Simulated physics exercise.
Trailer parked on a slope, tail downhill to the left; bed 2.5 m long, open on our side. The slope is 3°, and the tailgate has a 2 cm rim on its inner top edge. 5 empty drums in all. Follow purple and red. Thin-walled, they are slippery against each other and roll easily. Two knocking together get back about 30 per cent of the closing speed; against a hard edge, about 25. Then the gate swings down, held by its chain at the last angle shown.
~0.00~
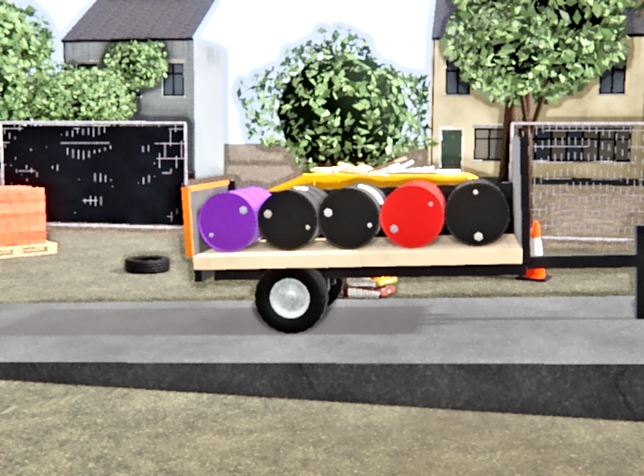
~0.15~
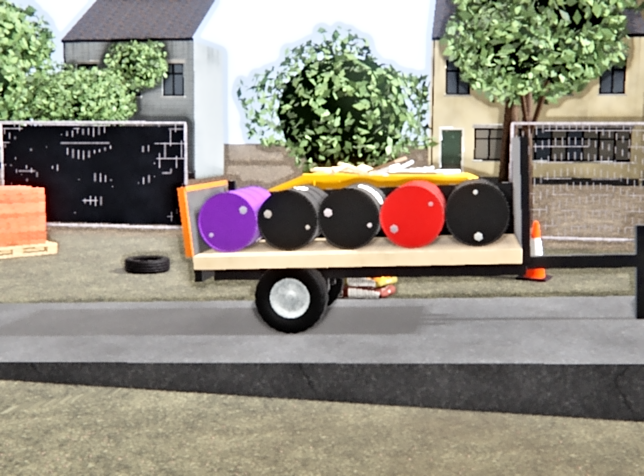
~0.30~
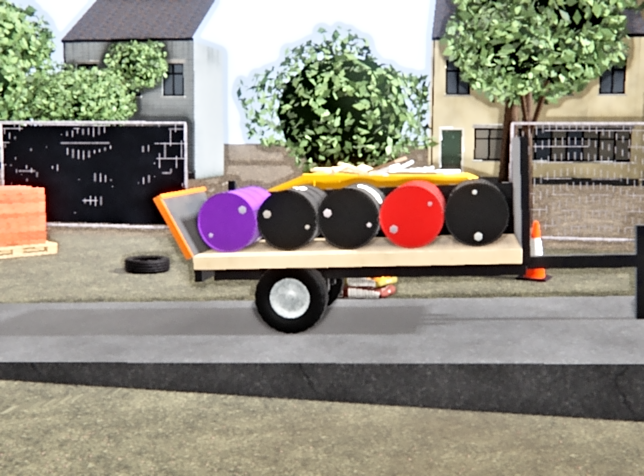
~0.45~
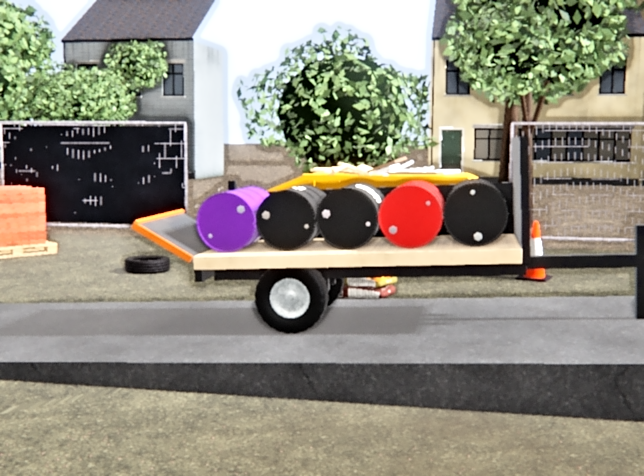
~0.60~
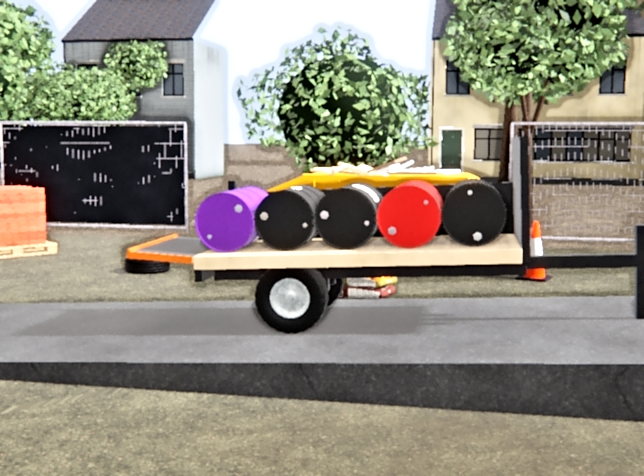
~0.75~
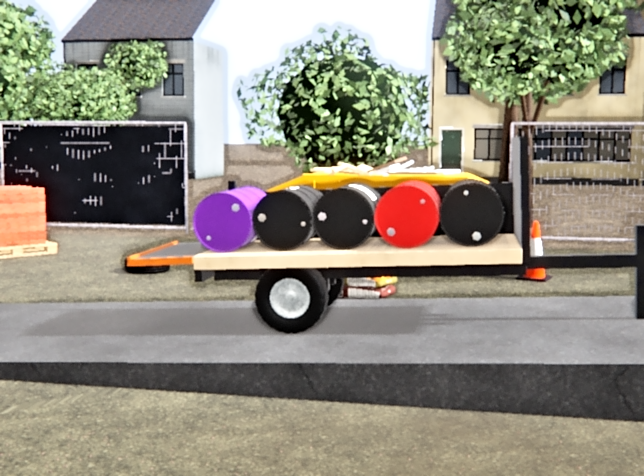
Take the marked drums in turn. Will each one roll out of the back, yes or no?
Purple drum - it will, red - it will.
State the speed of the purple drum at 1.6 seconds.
It moves at about 0.3 m/s.
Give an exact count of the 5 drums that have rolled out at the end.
It comes to 5.
Then, 1.6 s in, purple is on the bed, 5 cm short of the hinge, rolling left; red is on the bed, 145 cm short of the hinge, rolling left; 0 out so far.
Then, 2.7 s in, purple is on the gate, 45 cm past the hinge, rolling left; red is on the bed, 105 cm short of the hinge, rolling left; 0 out so far.
Then, 3.9 s in, purple is off the vehicle; red is on the bed, 35 cm short of the hinge, rolling left; 2 out so far.
Then, 5.3 s in, purple is off the vehicle; red is dropping off the gate; 4 out so far.
In the end (8.0 s), purple is out on the ground; red is out on the ground; 5 out so far.
